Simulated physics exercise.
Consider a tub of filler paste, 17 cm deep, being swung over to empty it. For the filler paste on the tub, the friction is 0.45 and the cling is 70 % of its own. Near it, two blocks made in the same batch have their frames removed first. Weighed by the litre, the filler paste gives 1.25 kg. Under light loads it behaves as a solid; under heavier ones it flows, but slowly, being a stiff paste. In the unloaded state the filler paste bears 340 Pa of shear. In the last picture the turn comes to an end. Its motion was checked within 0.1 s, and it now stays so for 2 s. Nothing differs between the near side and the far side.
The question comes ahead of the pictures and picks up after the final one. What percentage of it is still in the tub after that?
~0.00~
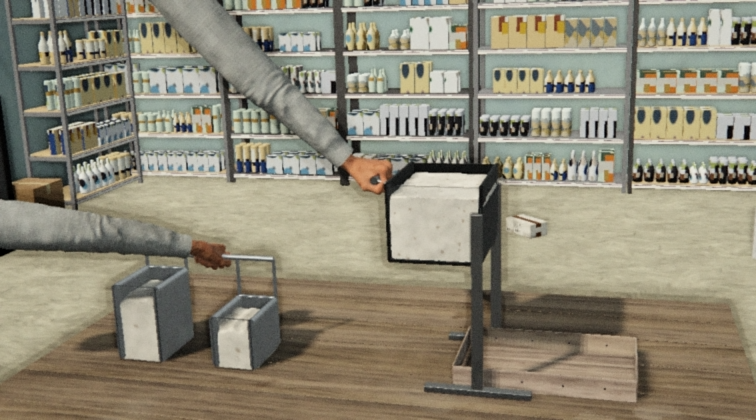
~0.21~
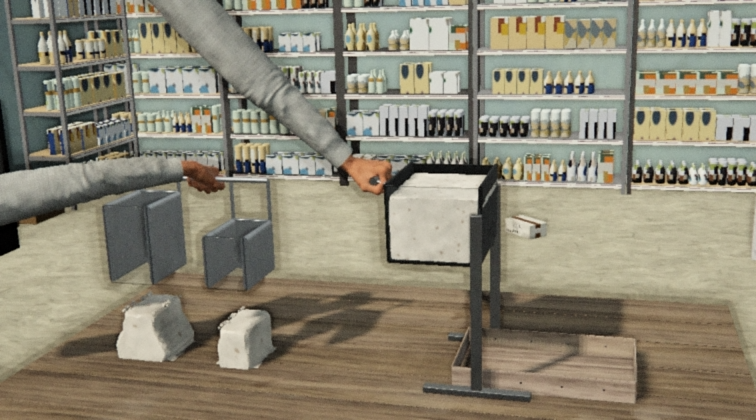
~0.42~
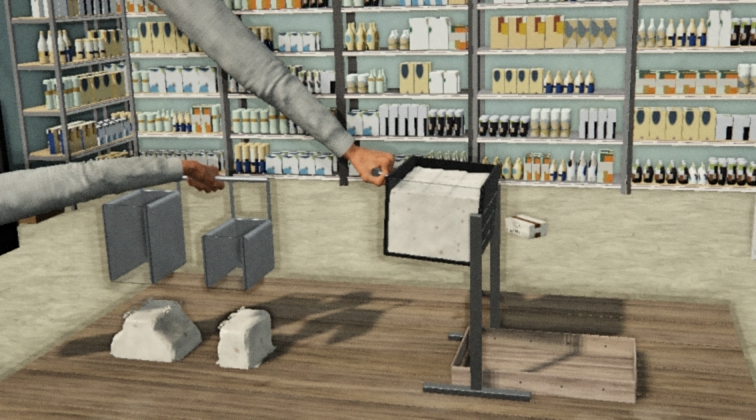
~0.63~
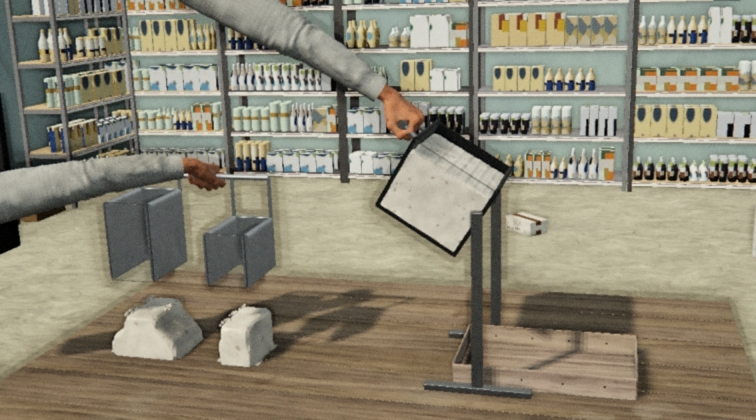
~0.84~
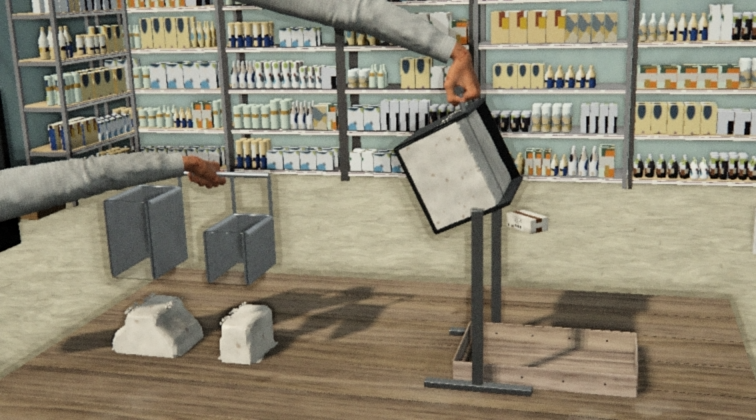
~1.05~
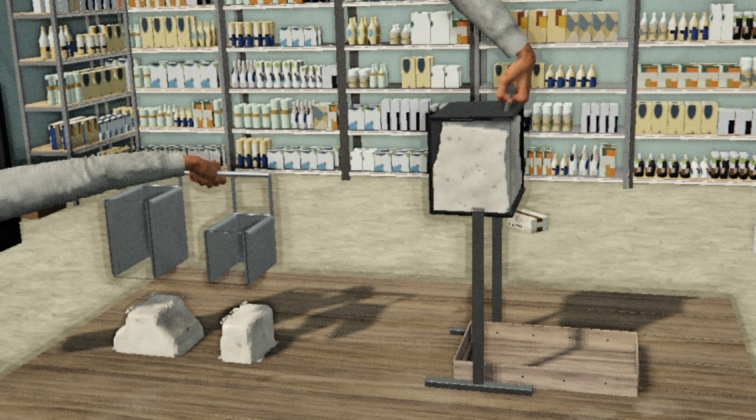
About 42 %.
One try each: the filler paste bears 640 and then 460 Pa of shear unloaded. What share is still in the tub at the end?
First 65 %, second 45 %.
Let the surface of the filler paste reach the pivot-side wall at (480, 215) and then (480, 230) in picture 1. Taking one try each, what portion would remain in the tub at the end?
50 %, then 80 %.
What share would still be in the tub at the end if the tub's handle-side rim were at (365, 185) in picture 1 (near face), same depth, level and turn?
I'd guess around 30 per cent remains.
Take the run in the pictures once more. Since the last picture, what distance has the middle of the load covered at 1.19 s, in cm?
5 cm.
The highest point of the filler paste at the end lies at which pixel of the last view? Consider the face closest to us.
It ends up highest close to (463, 176).
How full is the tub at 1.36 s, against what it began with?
Roughly 50 per cent.
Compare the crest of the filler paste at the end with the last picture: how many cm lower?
11 cm or so.
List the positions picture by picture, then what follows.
In the first picture, handle-side rim at (388, 185), tilt 0 degrees; highest point of the filler paste at (477, 198); test blocks 16 cm, 10 cm high (left to right).
In the second picture, handle-side rim at (388, 185), tilt 0 degrees; highest point of the filler paste at (476, 199); test blocks 13 cm, 10 cm high (left to right).
In the third picture, handle-side rim at (390, 178), tilt 5 degrees; highest point of the filler paste at (397, 190); test blocks 11 cm, 10.0 cm high (left to right).
In the fourth picture, handle-side rim at (417, 140), tilt 32 degrees; highest point of the filler paste at (416, 153); test blocks 11 cm, 10.0 cm high (left to right).
In the fifth picture, handle-side rim at (467, 117), tilt 65 degrees; highest point of the filler paste at (454, 126); test blocks 11 cm, 10.0 cm high (left to right).
In the sixth picture, handle-side rim at (511, 121), tilt 90 degrees; highest point of the filler paste at (447, 126); test blocks 11 cm, 10.0 cm high (left to right).
By 1.19 s, the tub is at 90 degrees and holds 77 %.
By 1.36 s, the tub is at 90 degrees and holds 48 %.
By 1.53 s, the tub is at 90 degrees and holds 42 %.
By 1.70 s, the tub is at 90 degrees and holds 41 %.
By 3.05 s, at the end, the tub is at 90 degrees and holds 42 %.
